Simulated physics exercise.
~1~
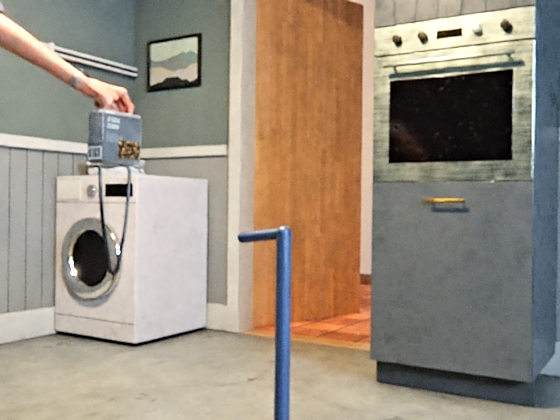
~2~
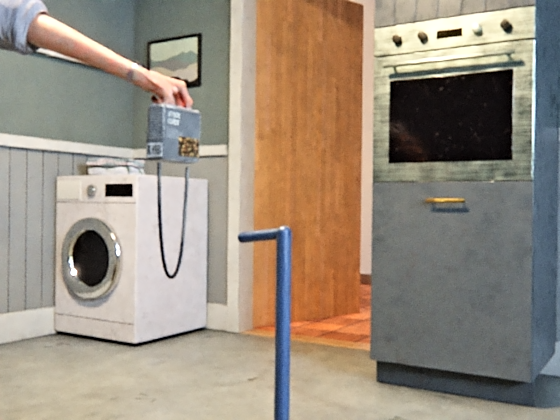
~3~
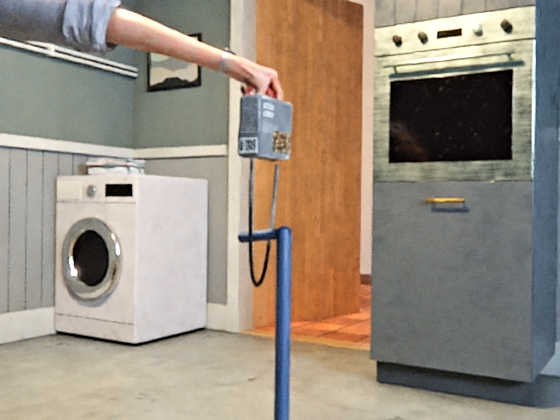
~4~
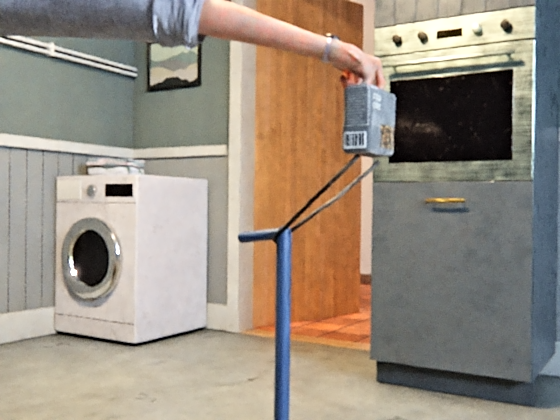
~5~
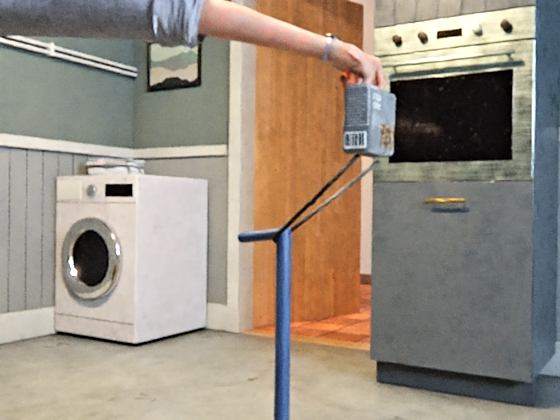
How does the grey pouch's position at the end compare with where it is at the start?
At the start the grey pouch is on the left, over the white washing machine. By the end it is to the right of the blue post, held in front of the left side of the oven.
